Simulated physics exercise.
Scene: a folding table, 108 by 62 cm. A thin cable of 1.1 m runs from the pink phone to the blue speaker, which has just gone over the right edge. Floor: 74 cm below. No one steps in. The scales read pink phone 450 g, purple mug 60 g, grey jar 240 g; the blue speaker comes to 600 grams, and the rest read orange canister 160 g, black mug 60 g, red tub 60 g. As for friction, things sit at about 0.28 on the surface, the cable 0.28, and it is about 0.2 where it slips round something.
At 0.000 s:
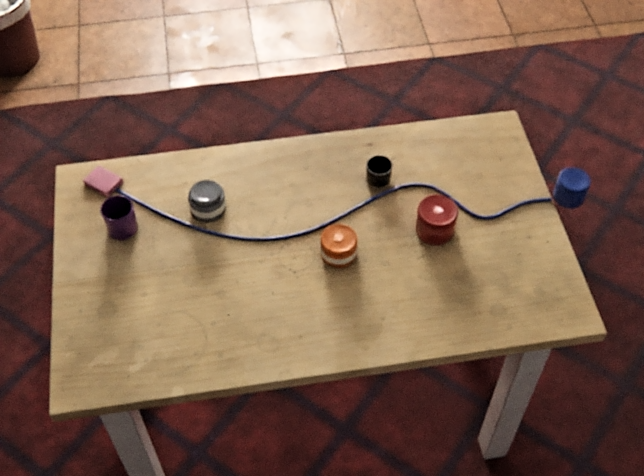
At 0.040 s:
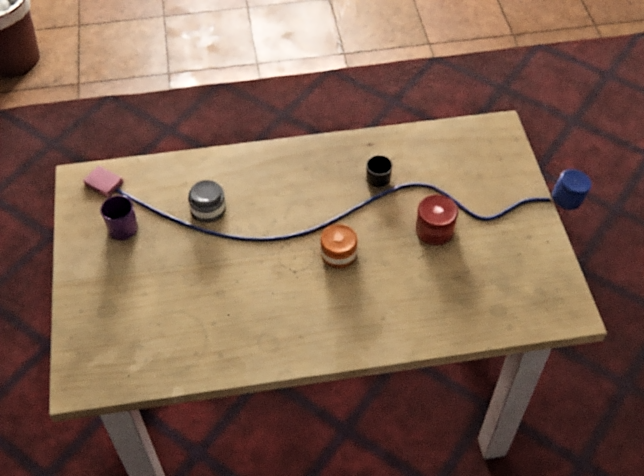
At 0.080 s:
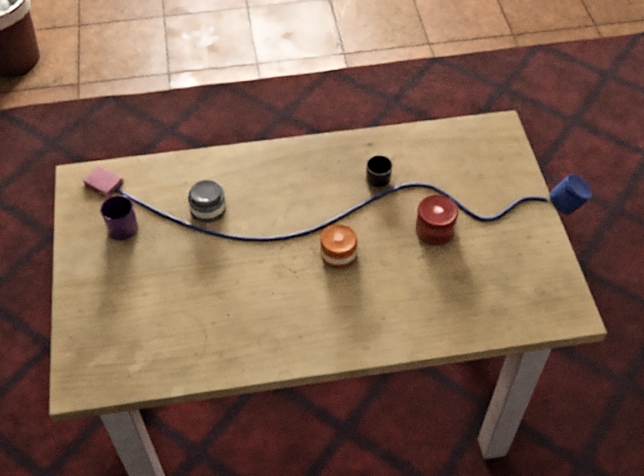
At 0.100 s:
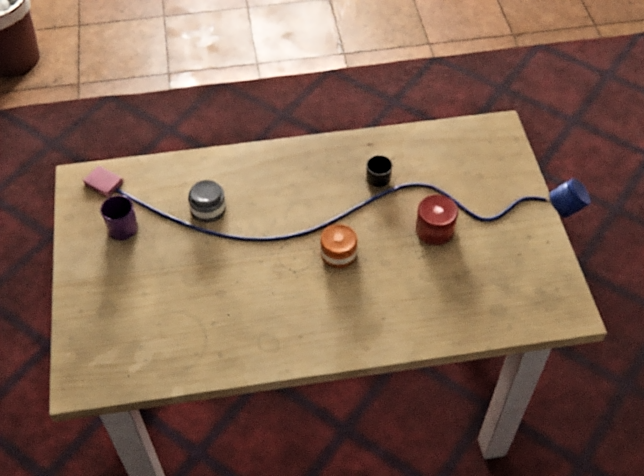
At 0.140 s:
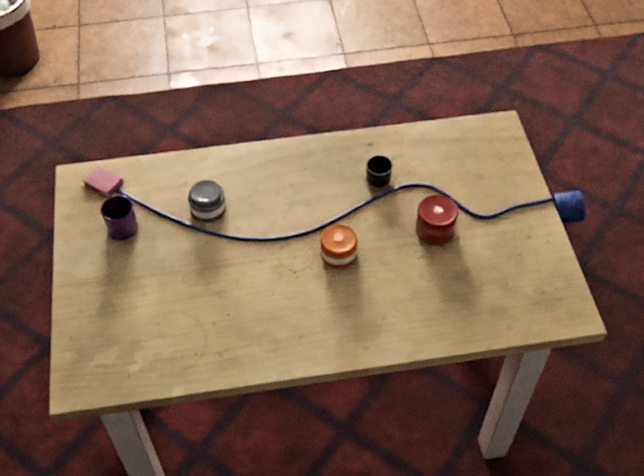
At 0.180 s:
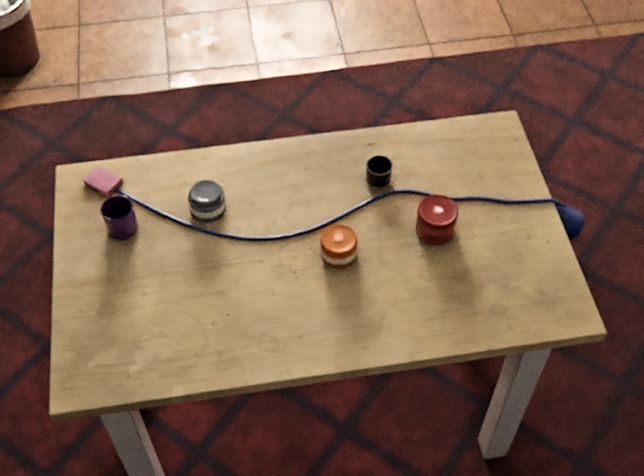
We see a blue speaker tip over the right edge of a wooden table and sink partly out of view, drawing the right section of its cable straighter, while the mugs, canister, jar, tub and pink phone stay still.
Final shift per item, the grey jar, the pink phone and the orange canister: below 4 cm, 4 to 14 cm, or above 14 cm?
In the end the grey jar will go a long way, the pink phone will go a long way, the orange canister will go almost nowhere.
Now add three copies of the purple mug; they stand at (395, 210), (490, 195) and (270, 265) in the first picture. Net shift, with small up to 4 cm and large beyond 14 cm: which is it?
Moderate, moderate, then slight.
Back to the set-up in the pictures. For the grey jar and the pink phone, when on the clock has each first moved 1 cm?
Grey jar: 0.26 s; pink phone: 0.26 s.
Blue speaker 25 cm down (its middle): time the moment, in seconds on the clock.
Around 0.38 seconds on the clock.
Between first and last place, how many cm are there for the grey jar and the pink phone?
Lab note - grey jar: Off the top; pink phone: Approx. 80 cm.
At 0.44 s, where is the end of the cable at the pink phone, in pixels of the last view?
Roughly at pixel (198, 201).
After 0.4 s, the cable's tail end at (198, 201); pink phone 19 cm off its start, grey jar 15 cm off its start, blue speaker over the edge.
After 0.7 s, the cable's tail end at (333, 218); pink phone 48 cm off its start, grey jar over the edge, blue speaker over the edge.
After 0.9 s, the cable's tail end at (454, 221); pink phone 74 cm off its start at (438, 213), grey jar over the edge, blue speaker over the edge.
After 1.2 s, the cable's tail end at (487, 220); pink phone 81 cm off its start, grey jar over the edge, blue speaker over the edge.
After 2.4 s, the cable's tail end at (487, 220); pink phone 81 cm off its start at (471, 212), grey jar over the edge, orange canister 0 cm off its start at (339, 238), blue speaker over the edge.
